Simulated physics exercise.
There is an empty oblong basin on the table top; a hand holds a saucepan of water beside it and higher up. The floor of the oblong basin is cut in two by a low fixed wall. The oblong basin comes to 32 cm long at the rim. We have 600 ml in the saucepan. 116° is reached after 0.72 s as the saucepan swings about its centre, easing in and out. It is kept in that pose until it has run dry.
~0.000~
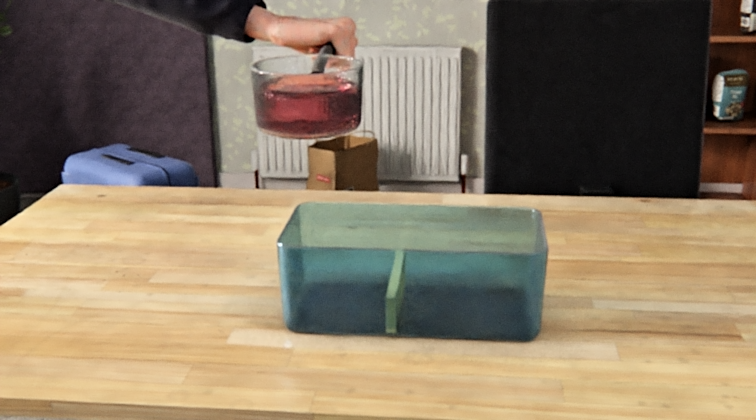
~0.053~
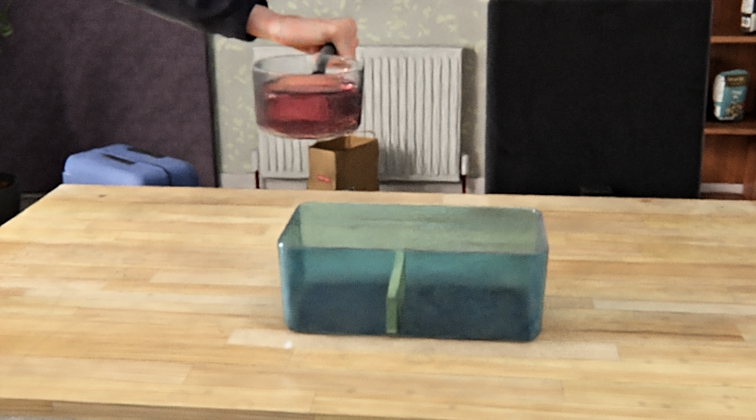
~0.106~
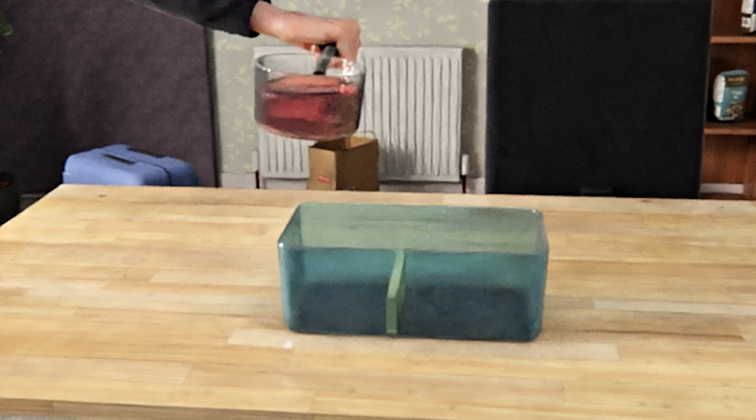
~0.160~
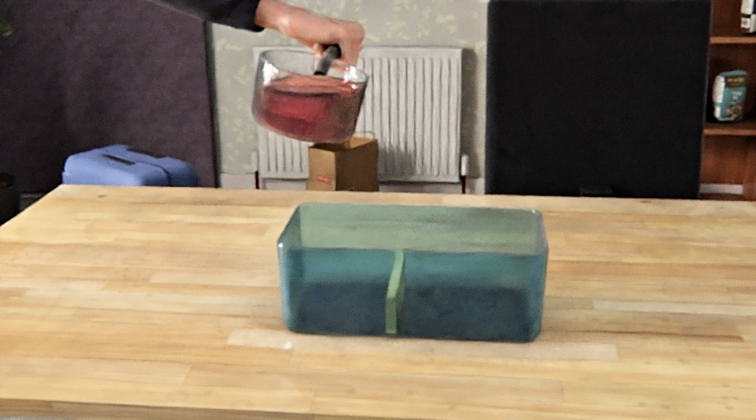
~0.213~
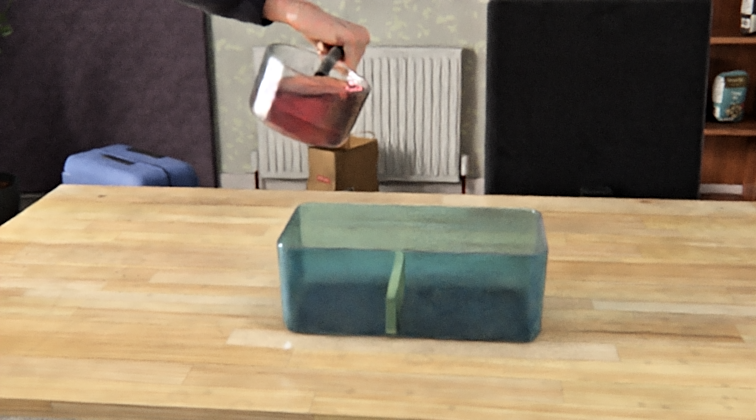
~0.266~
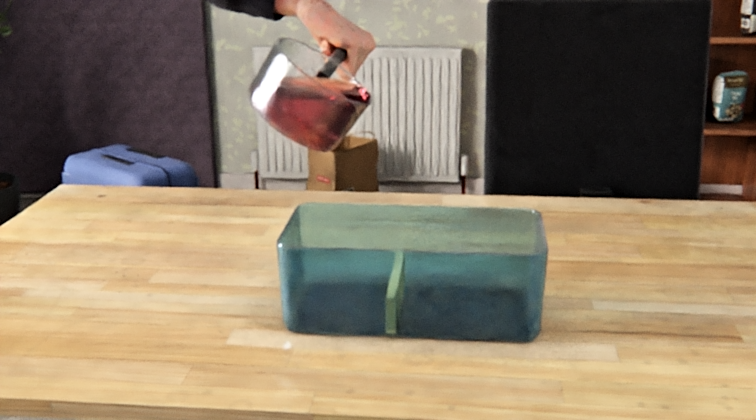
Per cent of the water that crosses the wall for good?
64 per cent.
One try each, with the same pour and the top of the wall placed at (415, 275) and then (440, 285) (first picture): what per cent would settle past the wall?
Some 35 in a hundred, then some 10 in a hundred.
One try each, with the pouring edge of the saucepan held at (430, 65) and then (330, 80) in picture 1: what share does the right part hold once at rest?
90 per cent first, 15 per cent second.
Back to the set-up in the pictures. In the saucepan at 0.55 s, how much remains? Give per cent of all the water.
Around 26 in a hundred.
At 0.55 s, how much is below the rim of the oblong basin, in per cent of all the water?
About 24 per cent.
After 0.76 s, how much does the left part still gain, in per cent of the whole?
It comes to about 10 per cent.
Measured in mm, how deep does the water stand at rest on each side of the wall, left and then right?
Once settled, the left stands around 10 mm and the right around 14 mm.
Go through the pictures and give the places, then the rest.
In the first picture, it leans 0°; its right rim is at (361, 67); the water meets the walls at (258, 84) and (360, 85); the oblong basin's rim runs from (288, 224) to (543, 231); the wall's top is at (396, 273).
In the second picture, it leans 2°; its right rim is at (363, 68); the water meets the walls at (259, 83) and (360, 85).
In the third picture, it leans 6°; its right rim is at (365, 73); the water meets the walls at (260, 83) and (362, 86).
In the fourth picture, it leans 14°; its right rim is at (367, 81); the water meets the walls at (260, 84) and (364, 88).
In the fifth picture, it leans 23°; its right rim is at (369, 91); the water meets the walls at (258, 84) and (366, 90).
In the sixth picture, it leans 35°; its right rim is at (369, 103); the water meets the walls at (256, 82) and (369, 95); 1 per cent is over the edge.
After 0.55 s the tilt is 101° and 27 per cent is still to pour, 1 is left of the wall and 24 right of it.
After 0.76 s the tilt is 116° and 3 per cent is still to pour, 26 is left of the wall and 63 right of it.
After 0.98 s the tilt is 116° and 0 per cent is still to pour, 35 is left of the wall and 63 right of it.
After 1.22 s the tilt is 116° and 0 per cent is still to pour, 35 is left of the wall and 63 right of it.
In the end 35 per cent lies left of the wall, 64 right of it and 2 outside.
